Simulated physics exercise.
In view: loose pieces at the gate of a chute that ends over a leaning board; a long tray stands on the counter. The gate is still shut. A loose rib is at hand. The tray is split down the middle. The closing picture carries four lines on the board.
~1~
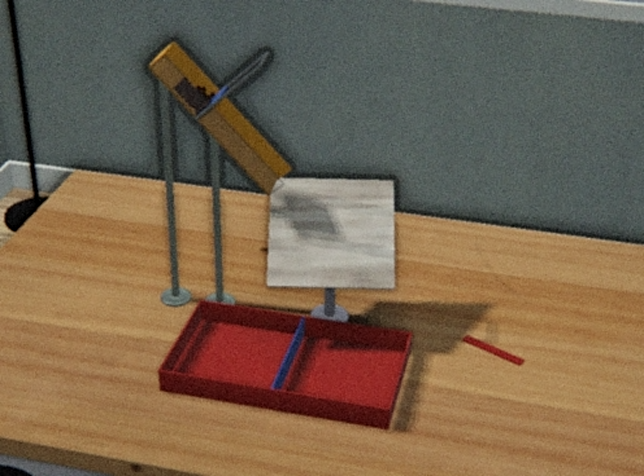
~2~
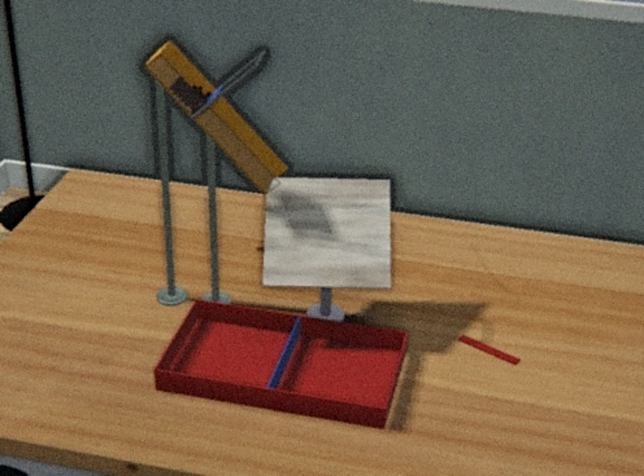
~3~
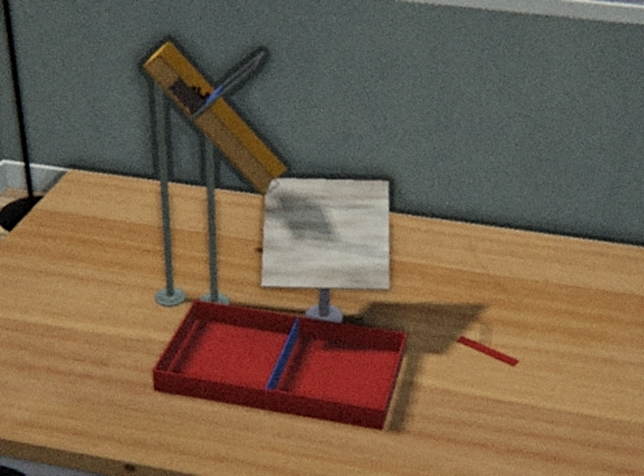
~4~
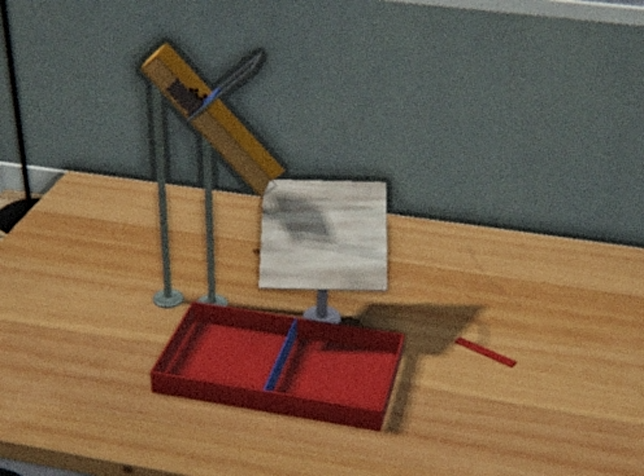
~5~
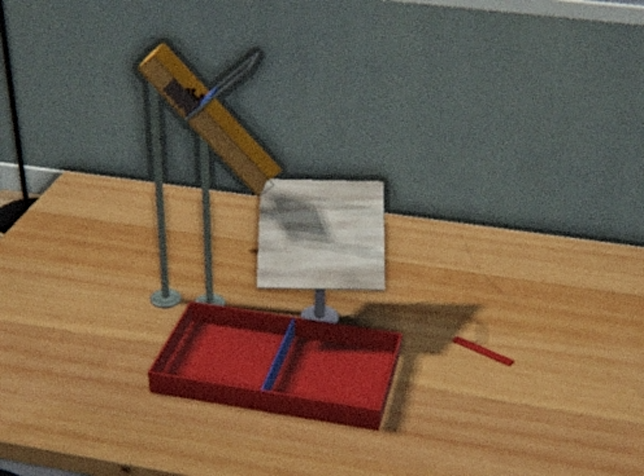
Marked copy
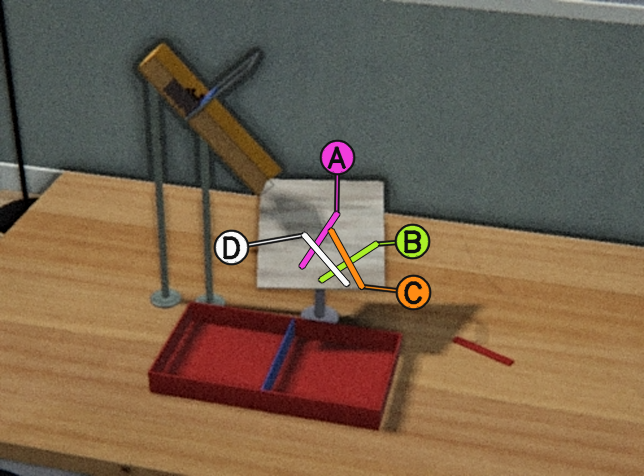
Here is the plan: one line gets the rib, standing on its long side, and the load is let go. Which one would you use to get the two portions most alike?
A beats the others.
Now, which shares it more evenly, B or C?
That is line B.
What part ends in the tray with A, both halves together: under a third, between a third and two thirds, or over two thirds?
Over two thirds.
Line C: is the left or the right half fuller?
Right.
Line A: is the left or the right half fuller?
More lands on the left.
On the marked copy, line A from (336, 214) to (302, 266); line B from (376, 244) to (321, 279); line C from (331, 231) to (361, 286); line D from (304, 235) to (346, 283).
With A, of what is caught, about two thirds in the left half, about a third in the right.
With B, of what is caught, a small part in the left half, most in the right.
With C, of what is caught, none in the left half, all in the right.
With D, of what is caught, none in the left half, all in the right.
